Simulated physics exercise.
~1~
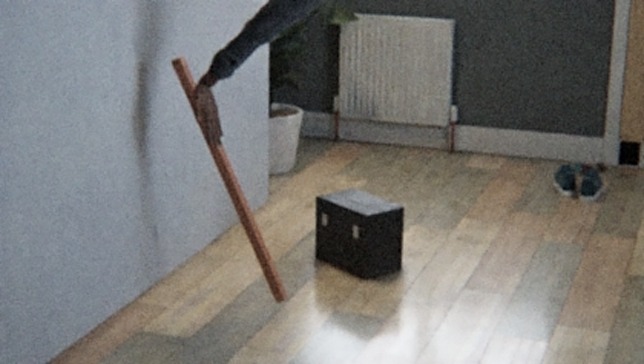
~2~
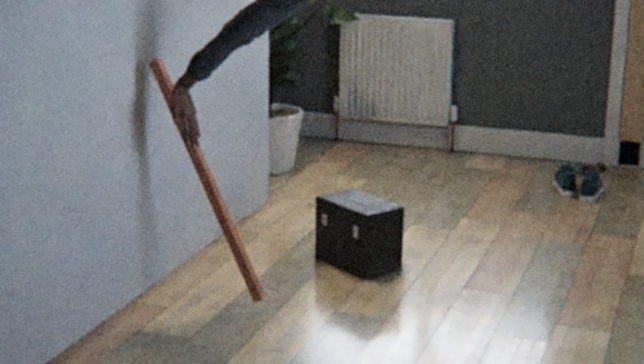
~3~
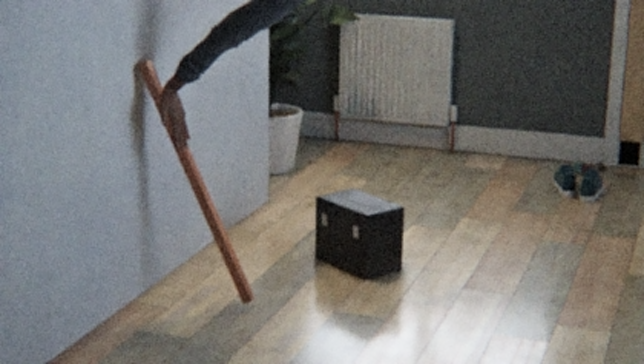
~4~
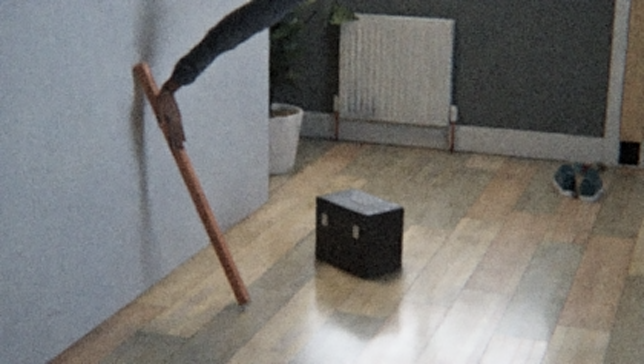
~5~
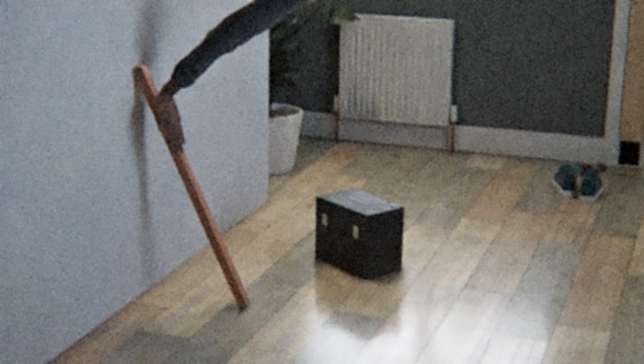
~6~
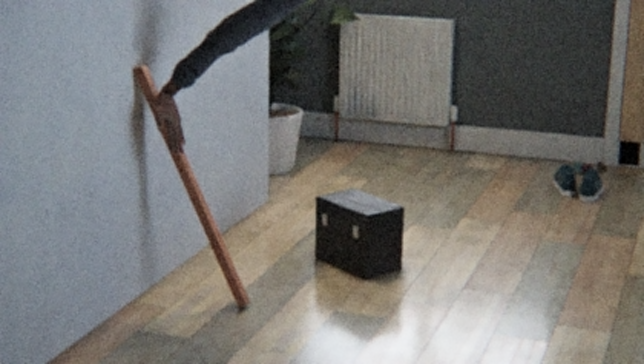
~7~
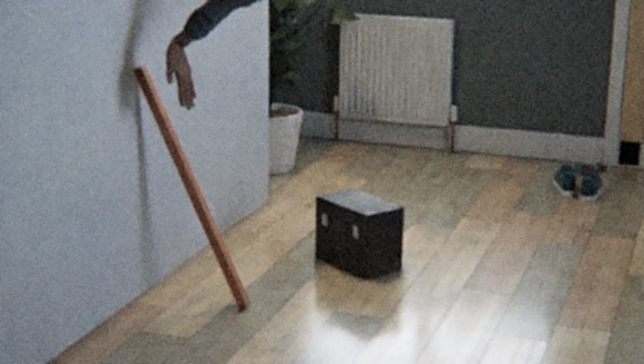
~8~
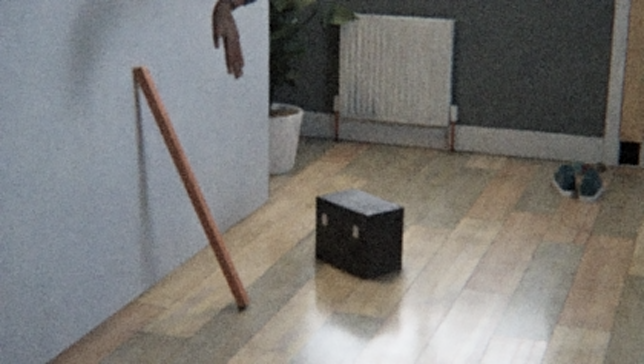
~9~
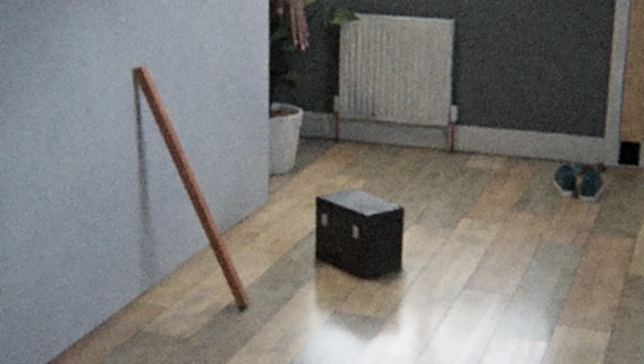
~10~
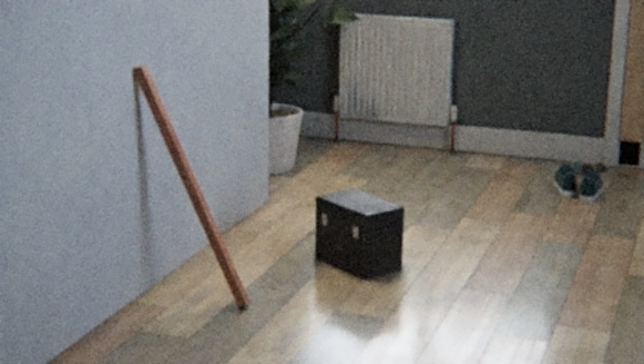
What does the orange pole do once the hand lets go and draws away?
It stays up, leaning against the wall with its foot on the wooden floor.
